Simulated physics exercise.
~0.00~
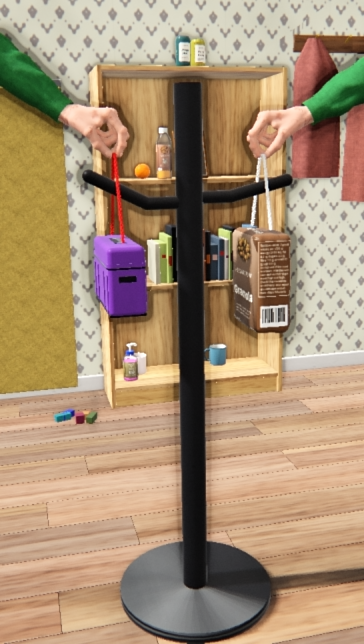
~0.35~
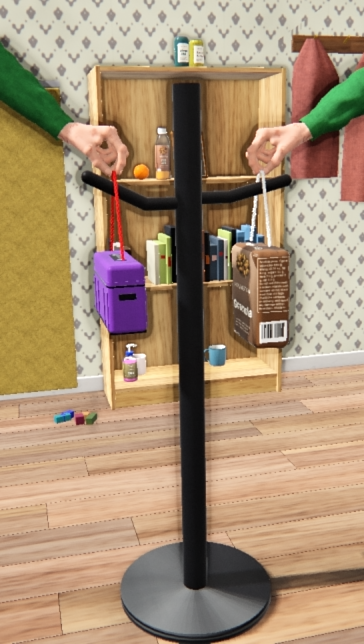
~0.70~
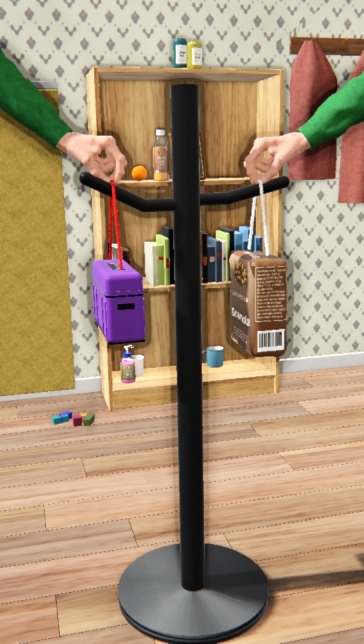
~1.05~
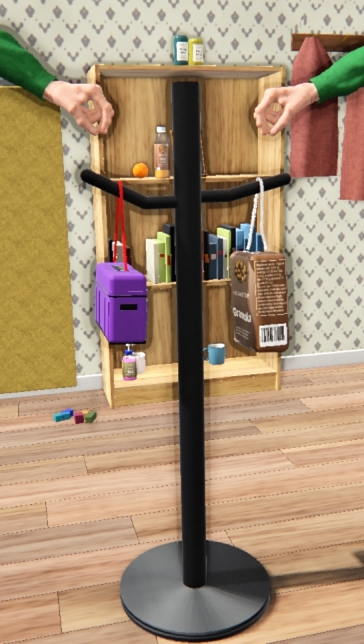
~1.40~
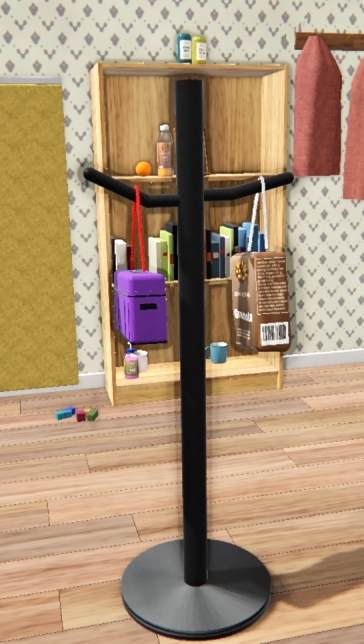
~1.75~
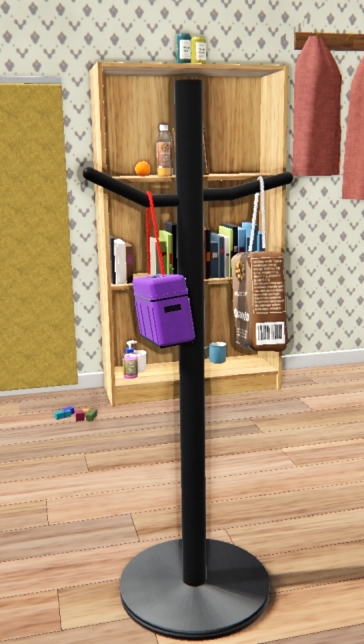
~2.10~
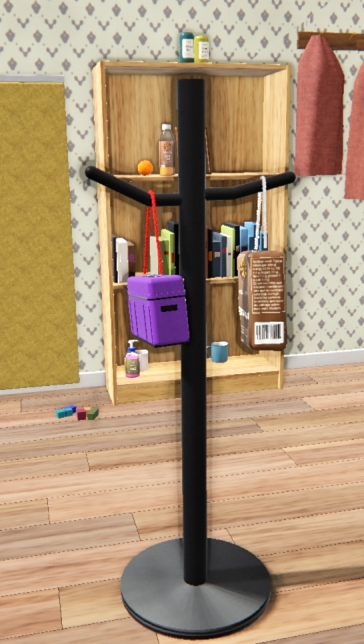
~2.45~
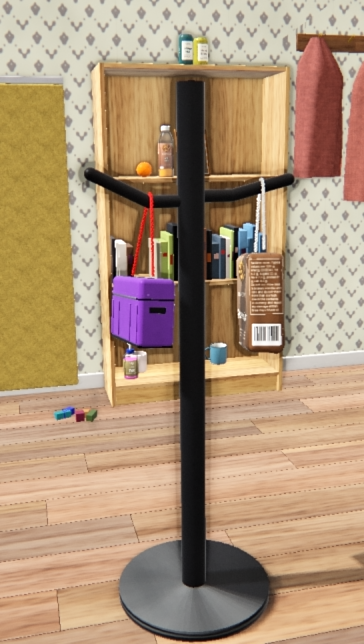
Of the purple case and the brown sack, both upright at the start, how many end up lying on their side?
None of them do. The purple case and the brown sack are both still hanging from the stand at the end.
